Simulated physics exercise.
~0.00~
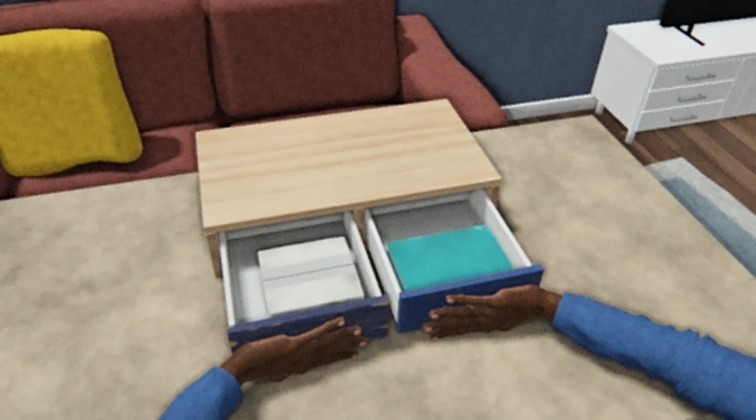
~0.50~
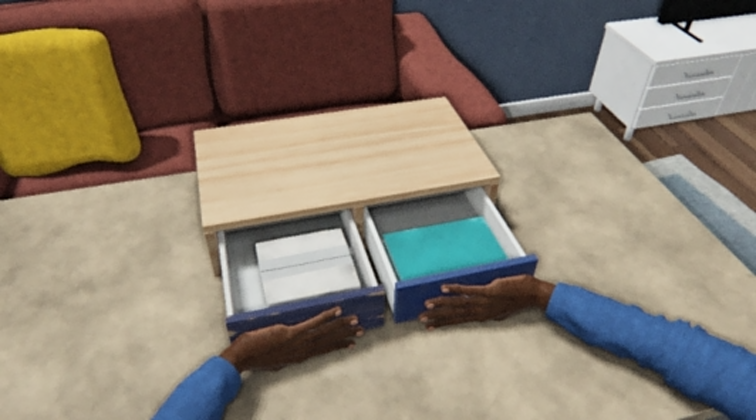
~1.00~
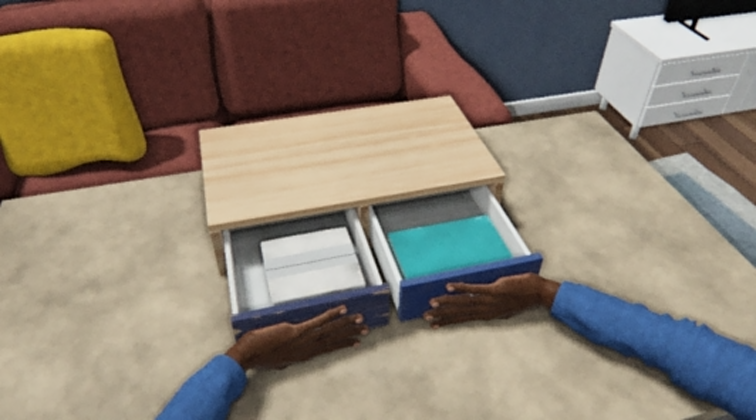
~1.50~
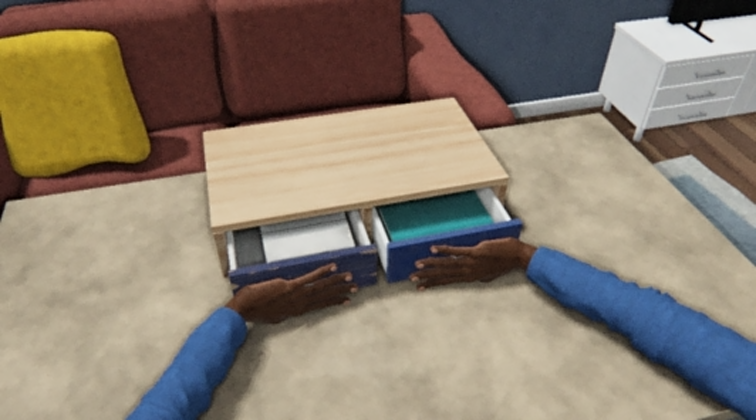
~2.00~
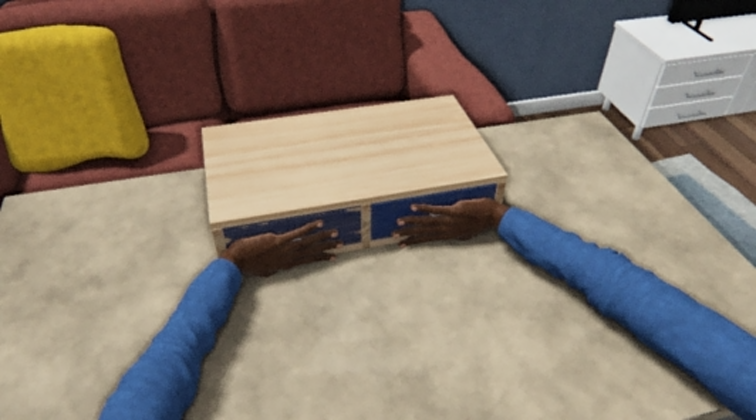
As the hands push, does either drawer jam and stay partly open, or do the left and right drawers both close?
Both drawers close. The left one and the right one slide in together under the hands and end up shut flush with the chest.
Two hands pushing in a pair of blue-fronted drawers holding white boxes and a turquoise book until both shut flush.
